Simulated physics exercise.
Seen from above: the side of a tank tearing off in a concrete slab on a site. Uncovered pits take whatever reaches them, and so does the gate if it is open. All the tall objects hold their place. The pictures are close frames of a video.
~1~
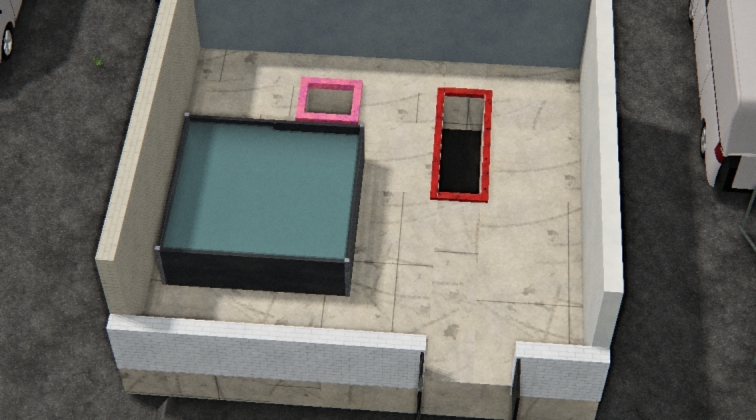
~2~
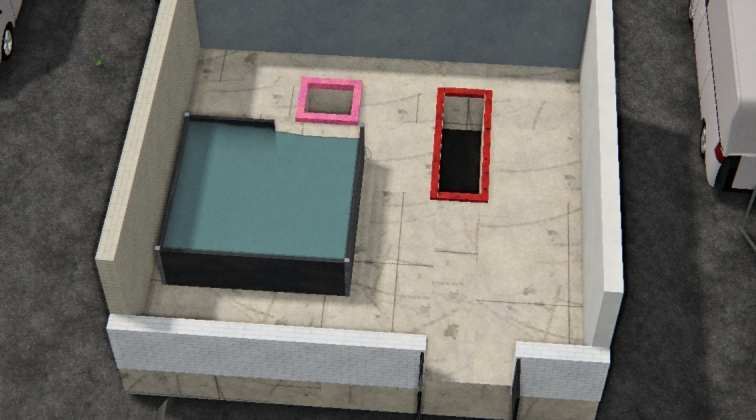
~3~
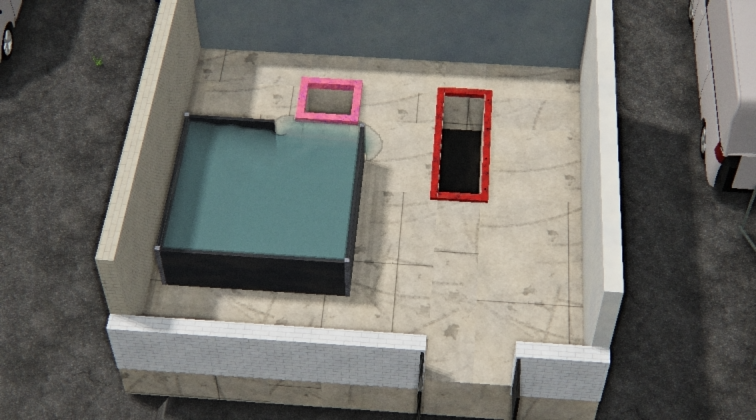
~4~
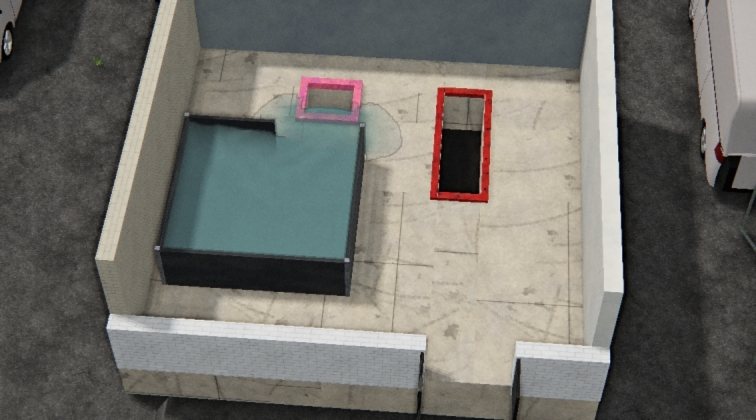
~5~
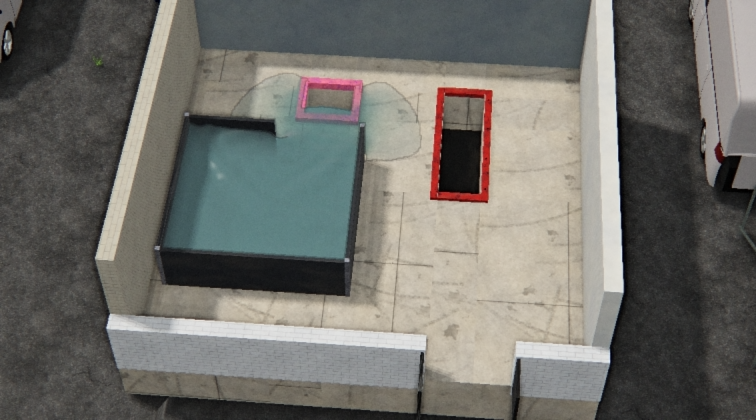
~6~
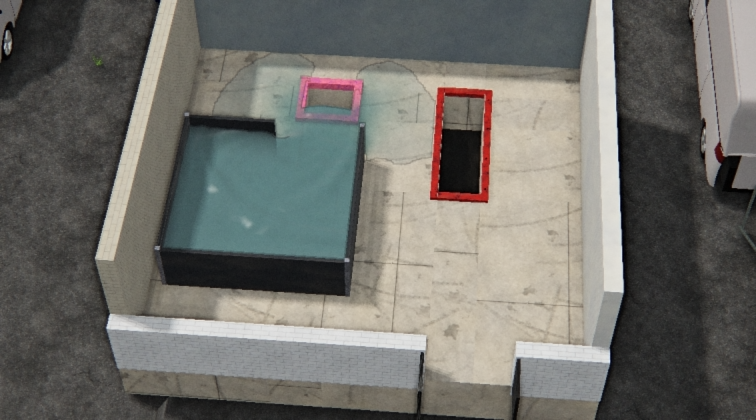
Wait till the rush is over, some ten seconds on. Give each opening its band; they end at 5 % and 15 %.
In the end: The gate takes not even 5 %; the red pit takes between 5 and 15 %; the pink pit takes above 15 %.
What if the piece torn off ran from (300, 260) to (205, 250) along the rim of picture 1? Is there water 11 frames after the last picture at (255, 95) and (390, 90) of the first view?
In turn: Free of water, clear.
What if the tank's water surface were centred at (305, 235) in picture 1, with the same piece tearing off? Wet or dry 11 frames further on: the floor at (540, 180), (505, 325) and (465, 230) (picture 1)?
In that order: Not flooded, free of water, not flooded.
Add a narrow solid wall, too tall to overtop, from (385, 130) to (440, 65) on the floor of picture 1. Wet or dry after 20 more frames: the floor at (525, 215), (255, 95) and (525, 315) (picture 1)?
As listed: No water, awash, clear.
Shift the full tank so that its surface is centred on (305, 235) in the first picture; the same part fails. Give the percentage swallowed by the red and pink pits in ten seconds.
Per cent: Red 20, pink 12.
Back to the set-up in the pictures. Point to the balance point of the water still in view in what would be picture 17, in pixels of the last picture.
Around (293, 182).
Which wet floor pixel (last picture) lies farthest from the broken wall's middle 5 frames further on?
Close to (506, 66).
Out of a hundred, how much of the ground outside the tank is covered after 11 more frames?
Close to 35 %.
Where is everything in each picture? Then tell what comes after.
Still water in the open tank at (264, 189), in the first picture.
Water pours out on the open tank's far side and has run to (368, 157), in the second picture.
Water pours out on the open tank's far side and has run to a hidden place, in the third picture.
The front is at (280, 100), out from the gap on the open tank's far side, in the fourth picture.
Water pours out on the open tank's far side and has run to (280, 78), in the fifth picture.
Water pours out on the open tank's far side and has run to (273, 58), in the sixth picture.
A moment on, water covers 25 % of the floor; the gate 0 %, the red pit 0 %, the pink pit 8 %.
Next, water covers 35 % of the floor; the gate 0 %, the red pit 2 %, the pink pit 14 %.
Then, water covers 45 % of the floor; the gate 0 %, the red pit 5 %, the pink pit 20 %.
Later, water covers 80 % of the floor; the gate 0 %, the red pit 8 %, the pink pit 26 %.
In the end, water covers 90 % of the floor; the gate 3 %, the red pit 13 %, the pink pit 28 %.
